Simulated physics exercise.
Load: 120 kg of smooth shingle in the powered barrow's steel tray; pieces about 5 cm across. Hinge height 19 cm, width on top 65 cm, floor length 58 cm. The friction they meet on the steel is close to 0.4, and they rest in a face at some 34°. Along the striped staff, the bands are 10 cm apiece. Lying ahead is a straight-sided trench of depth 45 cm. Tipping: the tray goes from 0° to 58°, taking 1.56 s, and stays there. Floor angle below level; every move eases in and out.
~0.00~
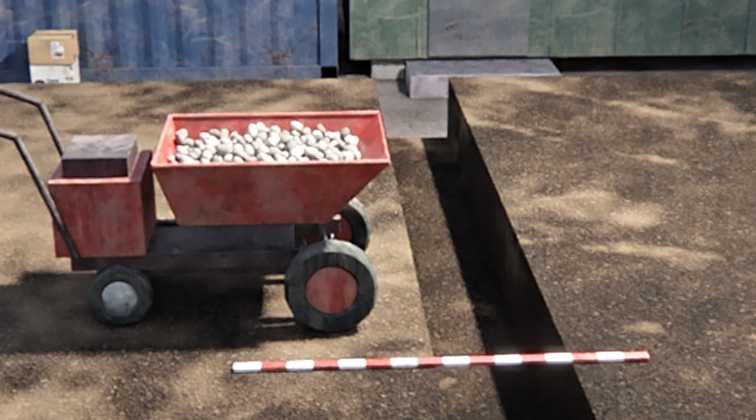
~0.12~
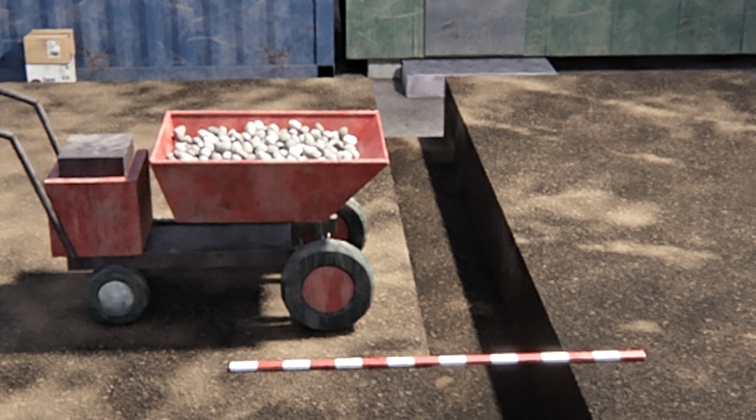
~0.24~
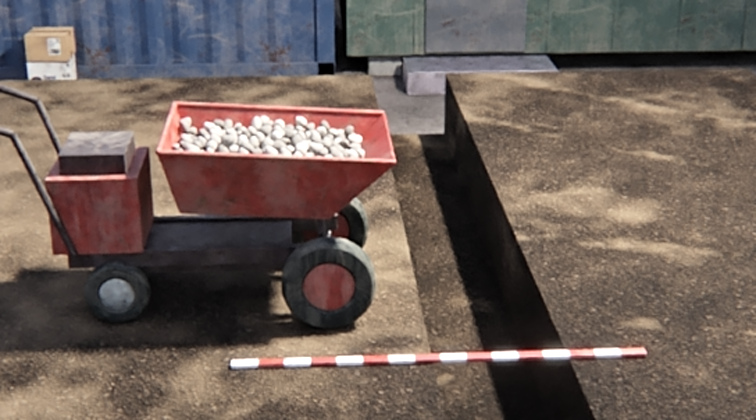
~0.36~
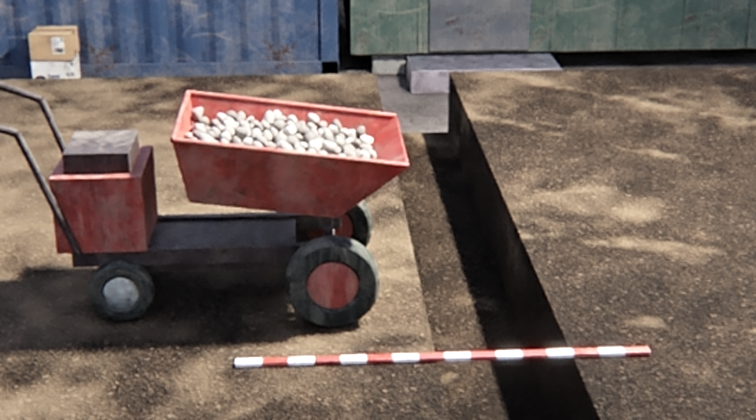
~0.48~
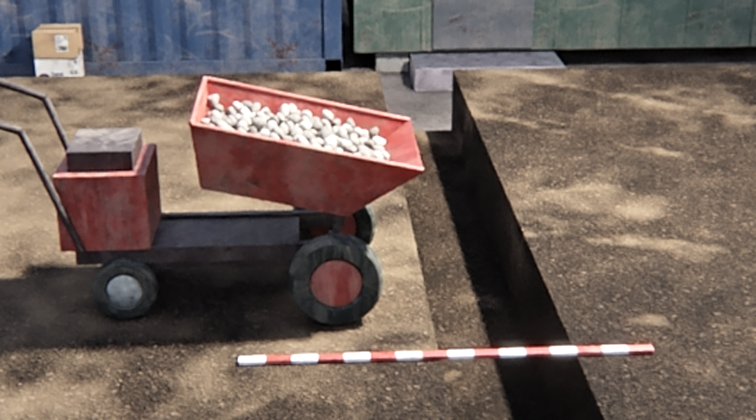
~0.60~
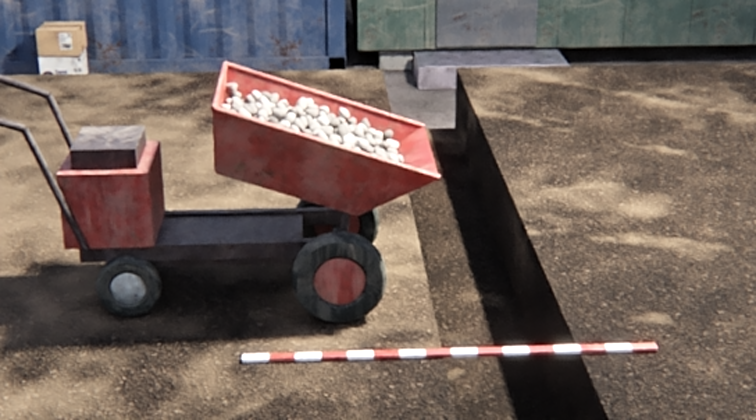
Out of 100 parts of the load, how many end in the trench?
Some 94 out of 100.
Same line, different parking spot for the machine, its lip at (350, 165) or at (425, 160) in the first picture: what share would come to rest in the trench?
Roughly 100 per cent, then 65 per cent.
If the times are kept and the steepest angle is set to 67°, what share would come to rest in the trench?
Trench share: Approx. 90%.
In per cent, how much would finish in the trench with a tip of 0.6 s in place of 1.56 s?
About 65 percent, I'd say.
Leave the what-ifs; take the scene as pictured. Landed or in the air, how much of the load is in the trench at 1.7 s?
Approx. 35 % of the load.
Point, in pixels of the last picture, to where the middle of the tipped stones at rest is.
About (508, 363).
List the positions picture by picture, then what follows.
Lip at (389, 162), floor tilted 0°, highest stones at (267, 142), in the first frame.
The tray is at 1°, its lip at (388, 162); the top of the load is at (247, 138); the stones move at 0.1 m/s on average, in the second frame.
Lip at (395, 163), floor tilted 4°, highest stones at (235, 132); the stones move at 0.3 m/s on average, in the third frame.
The tray is at 8°, its lip at (408, 166); the top of the load is at (220, 121); the stones move at 0.4 m/s on average, in the fourth frame.
The tray is at 13°, its lip at (423, 171); the top of the load is at (236, 110); the stones move at 0.4 m/s on average, in the fifth frame.
The tray is at 19°, its lip at (439, 178); the top of the load is at (251, 99); the stones move at 0.5 m/s on average, in the sixth frame.
After 1.2 s the floor is at 49°; 100 % in the tray; the foremost stones are at (465, 206).
After 1.7 s the floor is at 58°; 62 % in the tray, 37 % in the trench, 2 % past the trench; the foremost stones are at (578, 274).
After 2.0 s the floor is at 58°; 34 % in the tray, 60 % in the trench, 6 % past the trench; the foremost stones are at (642, 288).
After 4.0 s the floor is at 58°; 0 % in the tray, 94 % in the trench, 6 % past the trench; the foremost stones are at (676, 284).
